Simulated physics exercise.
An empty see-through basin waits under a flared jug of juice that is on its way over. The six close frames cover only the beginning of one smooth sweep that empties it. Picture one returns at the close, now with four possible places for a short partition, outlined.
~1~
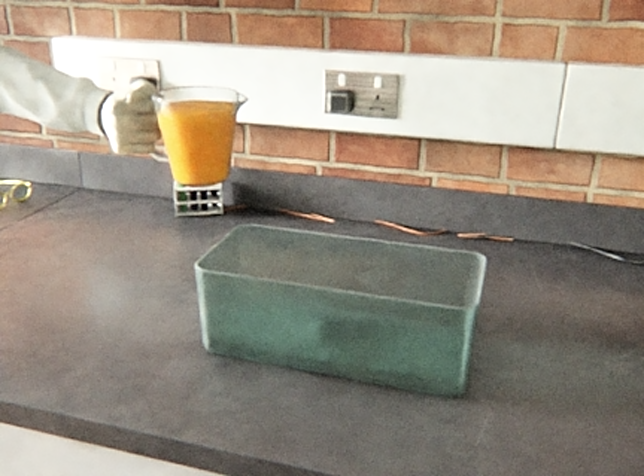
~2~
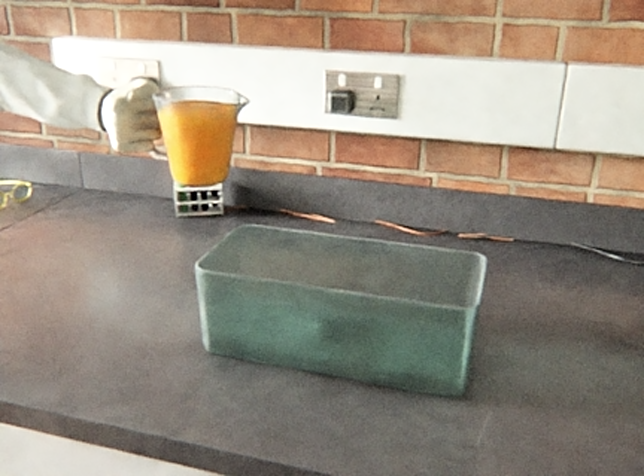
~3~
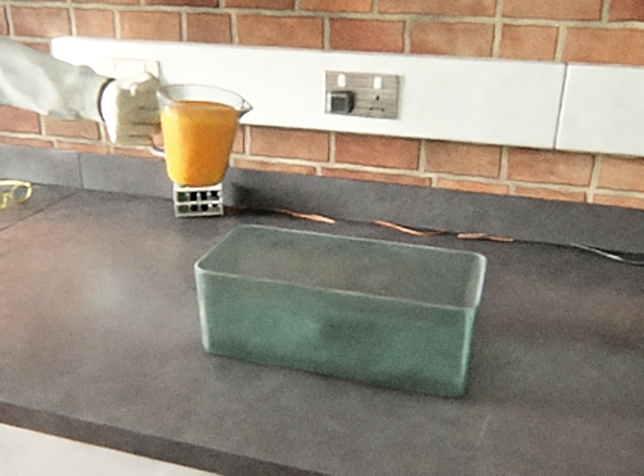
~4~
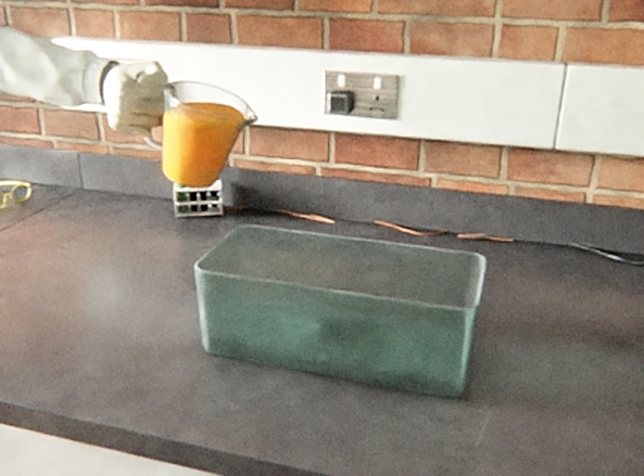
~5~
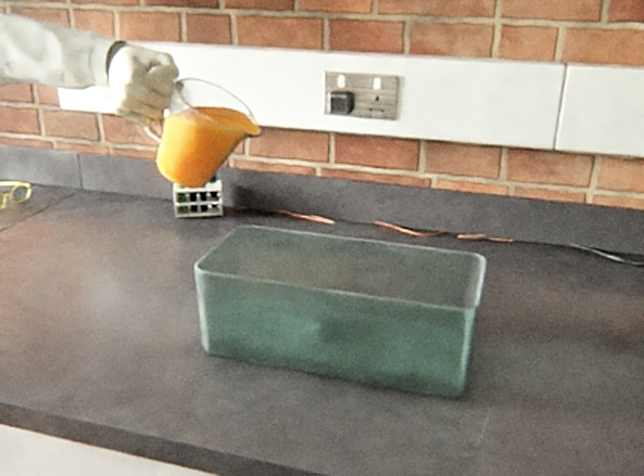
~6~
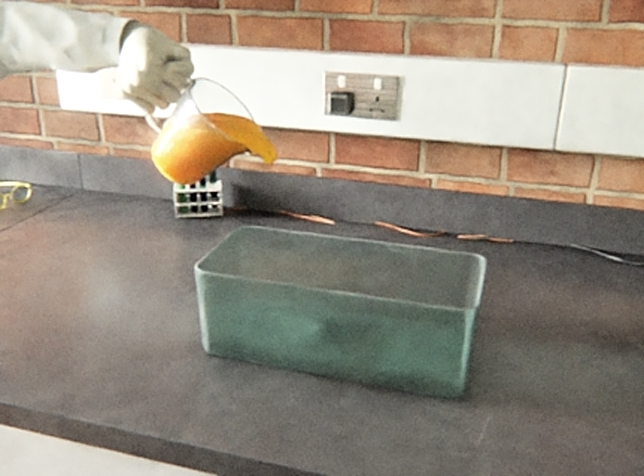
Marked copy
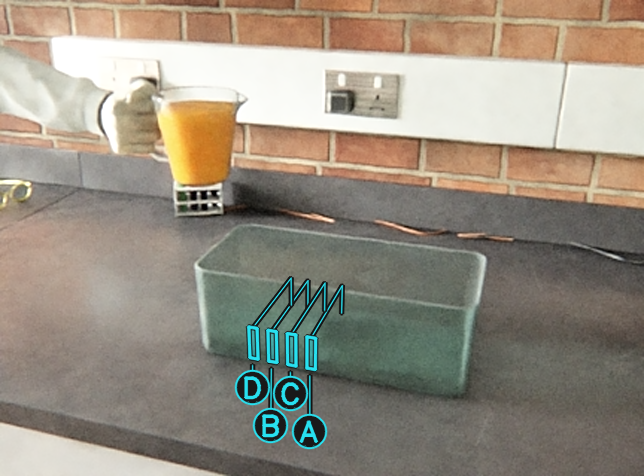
In this clip, a gloved hand holds a clear jug of orange juice above a dark worktop with an empty see-through basin, then moves it slightly right and tilts it steadily until juice runs over the lip.
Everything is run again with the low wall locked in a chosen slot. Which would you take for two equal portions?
The answer is place B.
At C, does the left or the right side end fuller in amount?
The left side.
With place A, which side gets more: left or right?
More ends on the left.
On the marked copy, A at (309, 375); B at (271, 368); C at (290, 372); D at (252, 365).
Choosing A, about 91 % ends left of the wall and 5 % right of it; 5 % is lost outside.
Choosing B, about 49 % ends left of the wall and 50 % right of it.
Choosing C, about 77 % ends left of the wall and 20 % right of it; 3 % is lost outside.
Choosing D, about 14 % ends left of the wall and 85 % right of it.
